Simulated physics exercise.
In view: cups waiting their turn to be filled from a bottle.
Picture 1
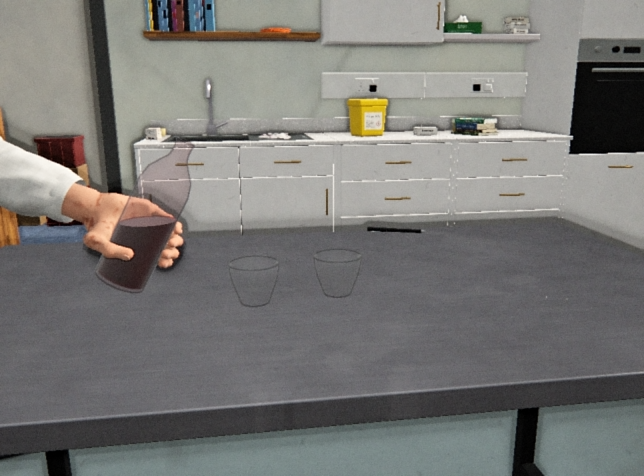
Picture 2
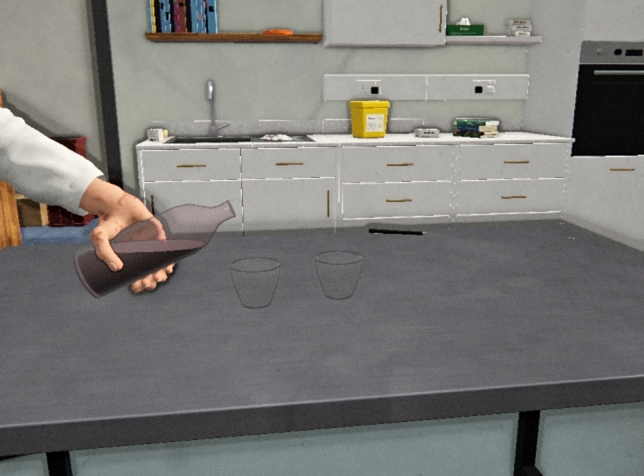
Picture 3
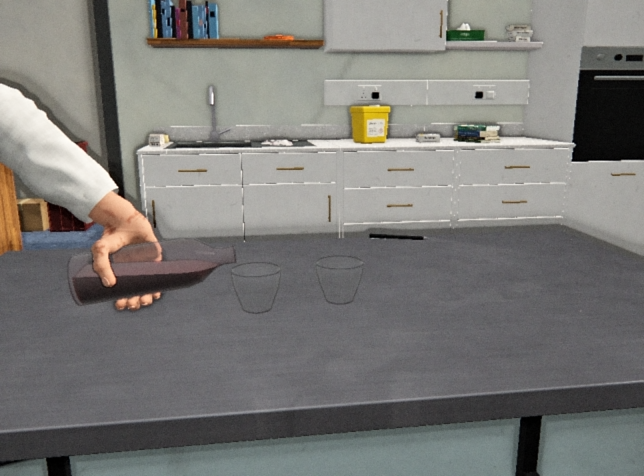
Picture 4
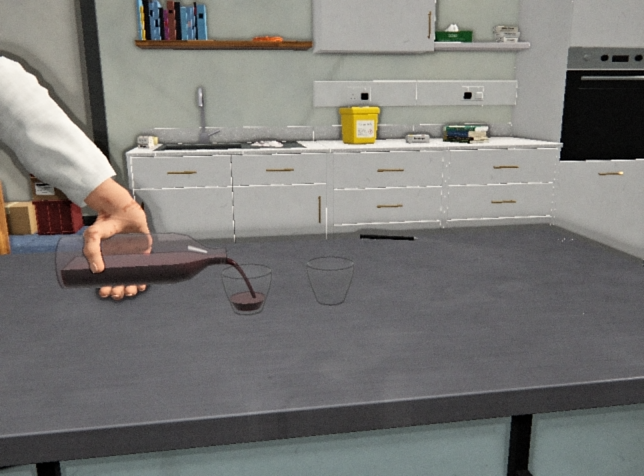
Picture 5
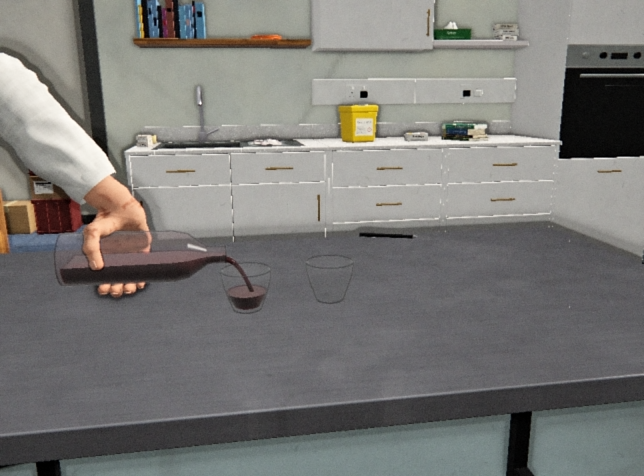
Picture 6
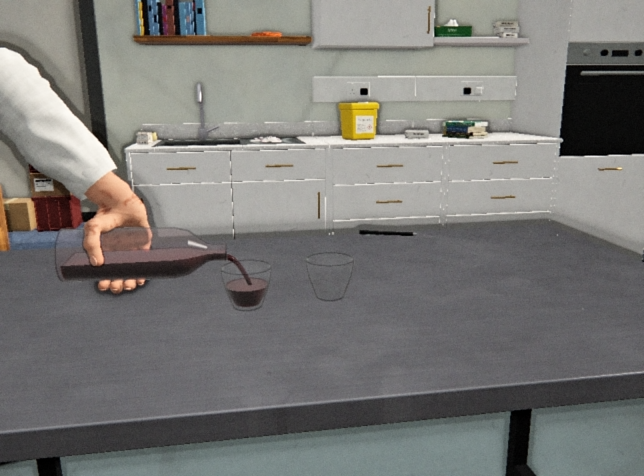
A hand tilting a clear bottle of dark red liquid until it lies level, then pouring into the left of two glasses.
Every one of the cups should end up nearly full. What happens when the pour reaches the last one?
There is enough left for it.
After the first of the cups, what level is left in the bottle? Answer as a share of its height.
About 25 %.
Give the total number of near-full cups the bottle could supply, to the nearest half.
About 2.5.
Shortly, the first is about two thirds full.
Then, the first is done and the bottle has about two thirds of its load.
At the finish, both are full and about a quarter of the grape juice is over.
